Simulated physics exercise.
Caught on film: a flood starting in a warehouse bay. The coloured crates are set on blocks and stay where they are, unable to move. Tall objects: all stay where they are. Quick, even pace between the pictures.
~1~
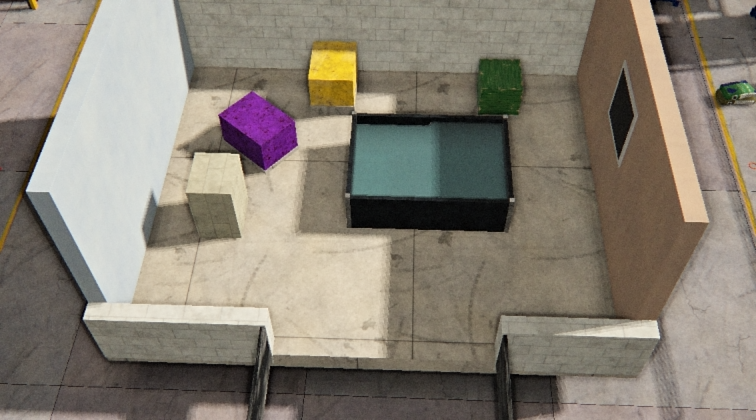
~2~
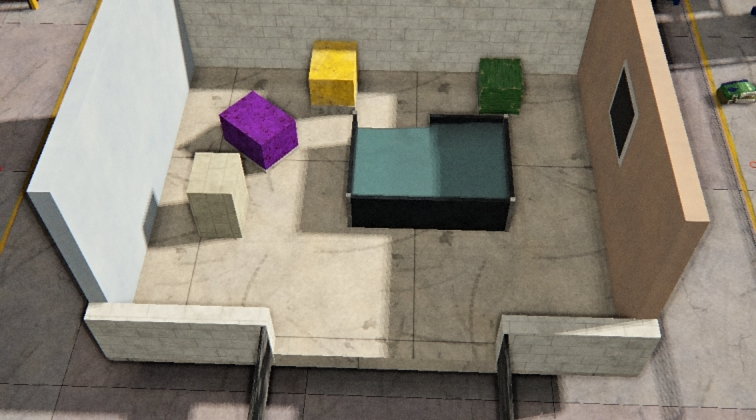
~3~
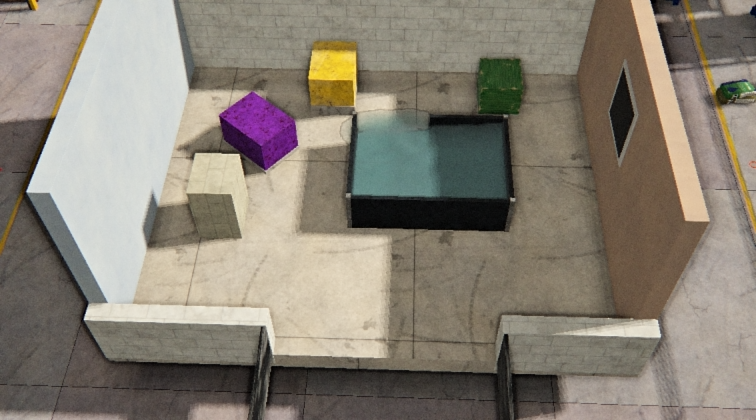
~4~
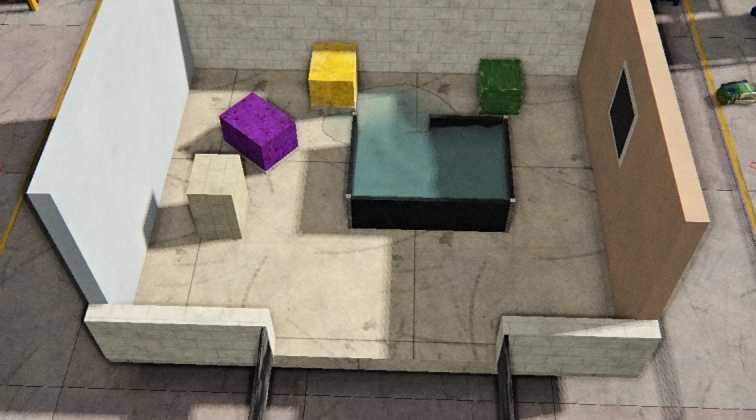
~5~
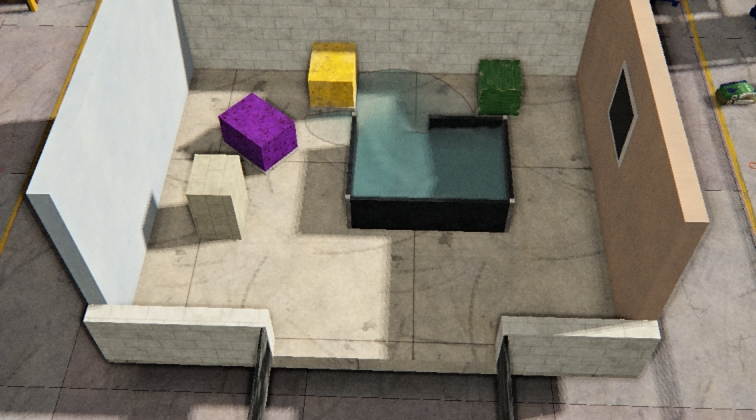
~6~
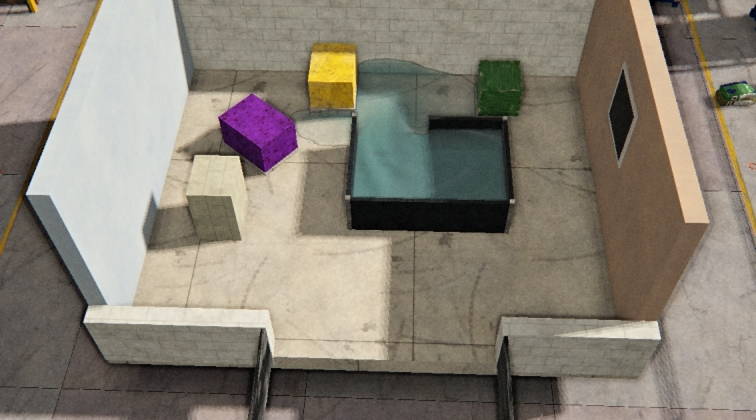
In a walled warehouse bay, a dark-sided tank of blue-green water stands among yellow, green, purple and cream blocks. A gap opens in its far side, and water pours through, spreading across the floor toward the back wall and out between the yellow and green blocks, which stay still.
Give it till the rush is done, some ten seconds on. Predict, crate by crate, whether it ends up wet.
The yellow crate ends up wet; the green crate ends up wet; the purple crate ends up wet.
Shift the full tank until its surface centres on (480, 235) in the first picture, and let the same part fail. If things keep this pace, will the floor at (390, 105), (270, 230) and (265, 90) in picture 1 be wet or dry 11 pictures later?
In that order: Covered, dry, wet.
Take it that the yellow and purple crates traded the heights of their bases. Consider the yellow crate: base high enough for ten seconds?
Yellow: Flooded.
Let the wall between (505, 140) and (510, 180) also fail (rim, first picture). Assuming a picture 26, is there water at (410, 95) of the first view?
Check at the point: Soaked.
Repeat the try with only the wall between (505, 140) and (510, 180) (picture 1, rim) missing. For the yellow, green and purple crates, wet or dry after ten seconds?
Result: Yellow crate is left untouched, green crate gets overtopped, purple crate is left untouched.
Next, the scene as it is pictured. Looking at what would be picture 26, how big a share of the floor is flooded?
Roughly 45 percent, I reckon.
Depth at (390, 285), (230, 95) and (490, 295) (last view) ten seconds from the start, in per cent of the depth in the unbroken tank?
Estimated readings in sequence: 4, 14, 8 percent.
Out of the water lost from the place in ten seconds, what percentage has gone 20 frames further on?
Estimate: 0 %.
A moment on, water covers 15 % of the floor; the yellow crate water round its plinth, the green crate water round its plinth, the purple crate water round its plinth.
Next, water covers 25 % of the floor; the yellow crate water round its plinth, the green crate water round its plinth, the purple crate water round its plinth.
Then, water covers 45 % of the floor; the yellow crate water round its plinth, the green crate water round its plinth, the purple crate water round its plinth.
Later, water covers 75 % of the floor; the yellow crate water round its plinth, the green crate water round its plinth, the purple crate water round its plinth.
In the end, water covers 100 % of the floor; the yellow crate was topped, the green crate was topped, the purple crate was topped.
